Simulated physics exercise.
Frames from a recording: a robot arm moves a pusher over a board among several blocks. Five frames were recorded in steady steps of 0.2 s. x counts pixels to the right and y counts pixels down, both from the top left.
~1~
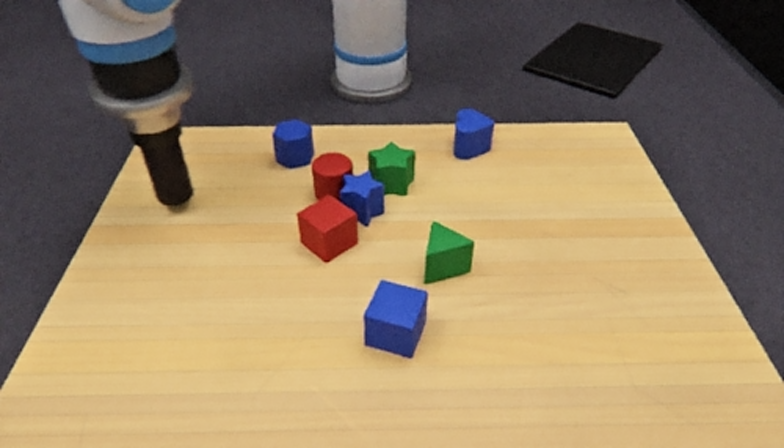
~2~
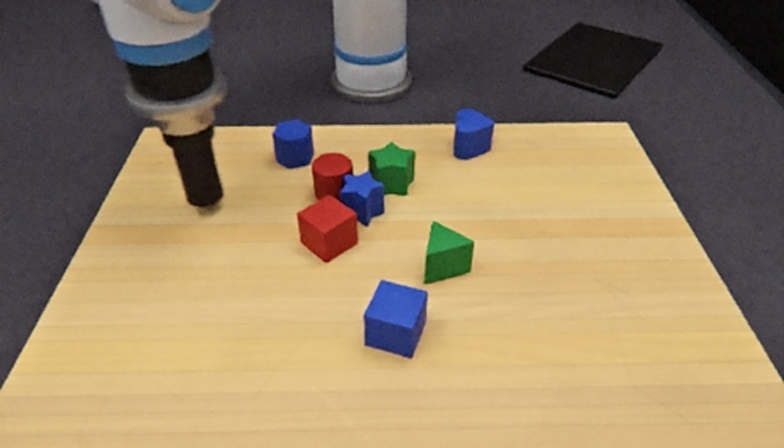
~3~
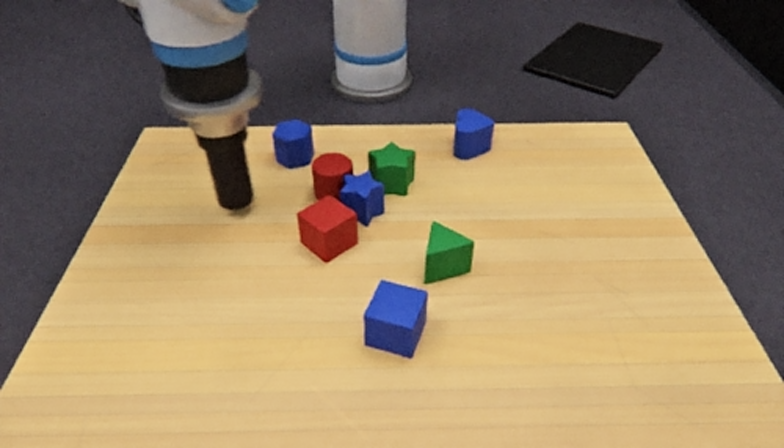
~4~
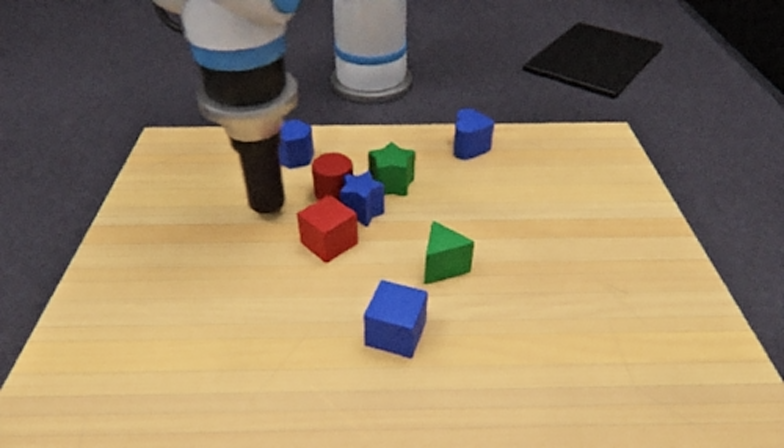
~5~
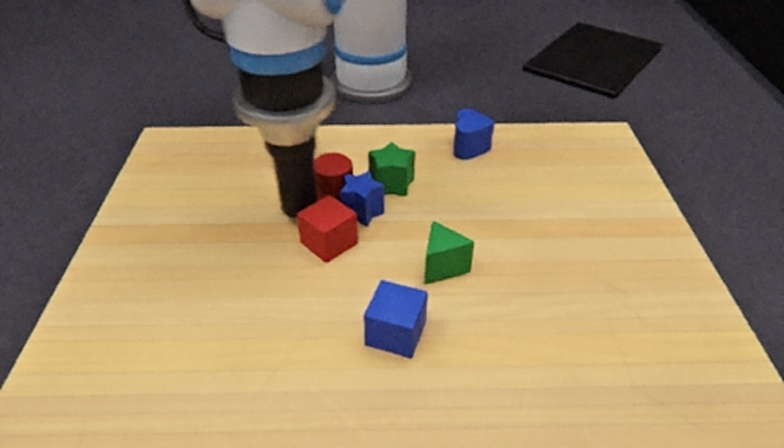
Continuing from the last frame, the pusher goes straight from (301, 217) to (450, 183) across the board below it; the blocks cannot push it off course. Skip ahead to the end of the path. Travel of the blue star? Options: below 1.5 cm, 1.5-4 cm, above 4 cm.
The move is long, over 4 cm.
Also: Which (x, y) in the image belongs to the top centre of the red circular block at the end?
About (348, 153).
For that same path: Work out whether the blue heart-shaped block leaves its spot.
It will remain on its spot.
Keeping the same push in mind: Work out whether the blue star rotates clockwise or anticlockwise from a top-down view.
Short answer: Clockwise.
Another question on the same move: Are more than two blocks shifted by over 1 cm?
Yes
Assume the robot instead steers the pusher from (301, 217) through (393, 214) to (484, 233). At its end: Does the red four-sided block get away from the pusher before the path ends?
Yes - that is the case.
The first path, step by step. One third of the way, pusher (353, 195); red circular block (348, 153); blue star (384, 182), turned 15° clockwise.
Two thirds of the way, pusher (403, 183); red circular block (348, 153); blue star (414, 184), turned 70° clockwise; green star (410, 144), turned 55° anticlockwise.
At the end, pusher (451, 172); red four-sided block in place; red circular block (348, 153); blue star (415, 184), turned 80° clockwise; green star (418, 139), turned 100° anticlockwise; blue heart-shaped block in place.
